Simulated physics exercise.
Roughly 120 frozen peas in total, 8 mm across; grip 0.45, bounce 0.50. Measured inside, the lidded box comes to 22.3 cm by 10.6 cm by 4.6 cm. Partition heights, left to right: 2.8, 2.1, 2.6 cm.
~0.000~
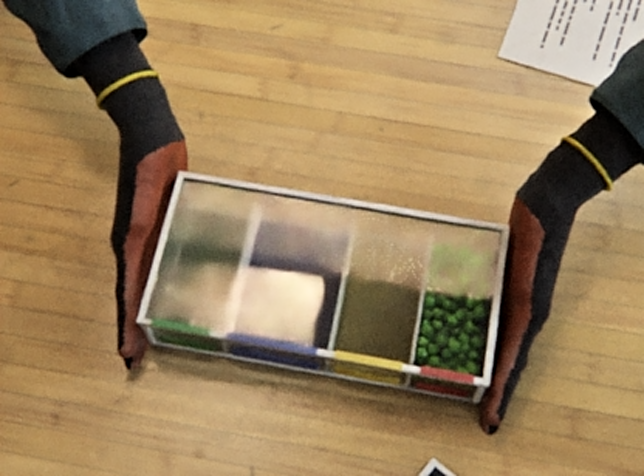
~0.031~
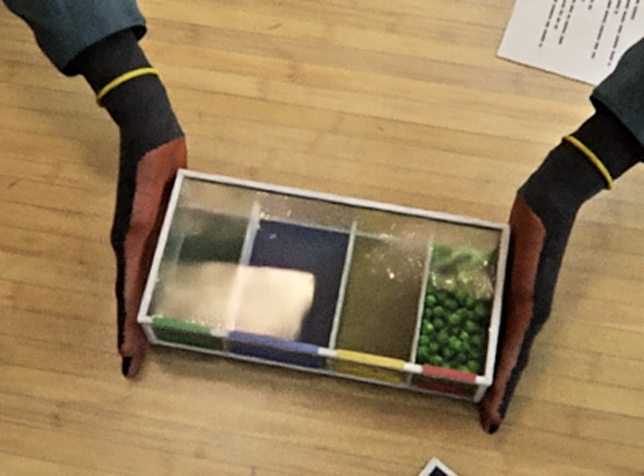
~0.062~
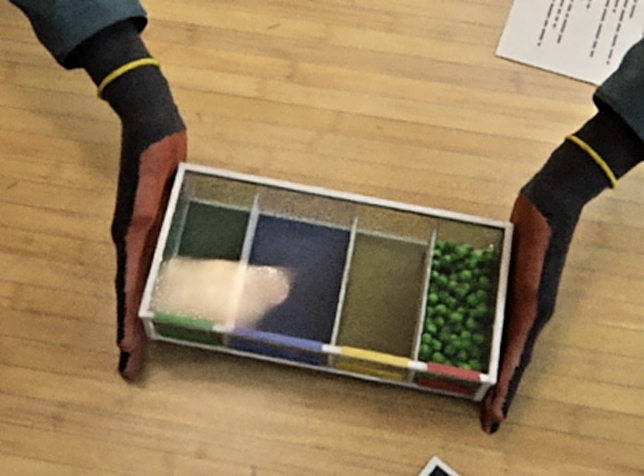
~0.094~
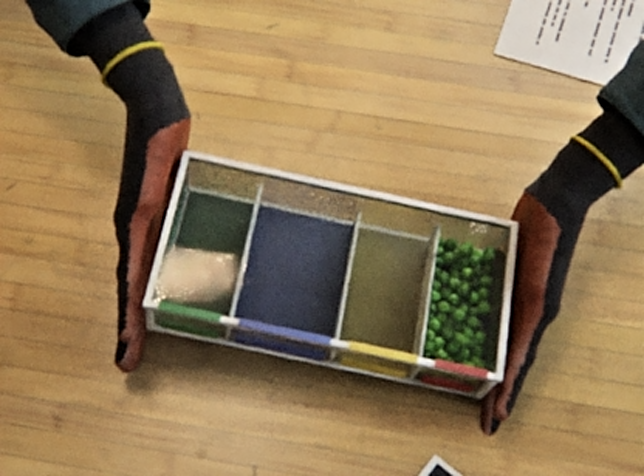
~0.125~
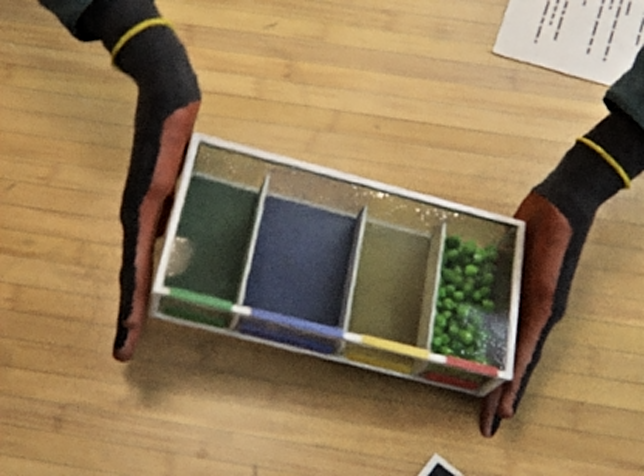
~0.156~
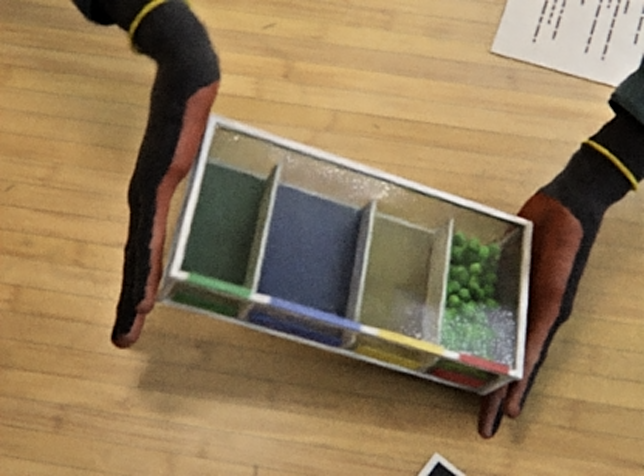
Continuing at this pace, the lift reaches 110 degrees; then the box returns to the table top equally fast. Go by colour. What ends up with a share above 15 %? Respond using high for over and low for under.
Red high, blue low, green low, yellow low.
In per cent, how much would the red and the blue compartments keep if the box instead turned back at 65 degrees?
You'd find red with 100 % and blue with 0 %.
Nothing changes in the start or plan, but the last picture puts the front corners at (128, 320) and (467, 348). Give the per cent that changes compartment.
My guess is close to 100 per cent.
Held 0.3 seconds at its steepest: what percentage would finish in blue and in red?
Result - blue: 0 %; red: 100 %.
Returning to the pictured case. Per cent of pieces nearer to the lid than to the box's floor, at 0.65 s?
Close to 60 in a hundred.
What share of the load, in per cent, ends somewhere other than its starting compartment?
About 0 per cent.
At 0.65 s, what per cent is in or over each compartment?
Per cent by colour: Red 100; blue 0; green 0; yellow 0.
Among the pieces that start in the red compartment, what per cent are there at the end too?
Roughly 100 per cent.
After 0.65 s, tilt 110 degrees; red 100 %.
After 0.98 s, tilt 47 degrees; red 100 %.
After 1.41 s, tilt 0 degrees; red 100 %.
By 1.9 s all is still; red 100 %, blue 0 %, green 0 %, yellow 0 %.
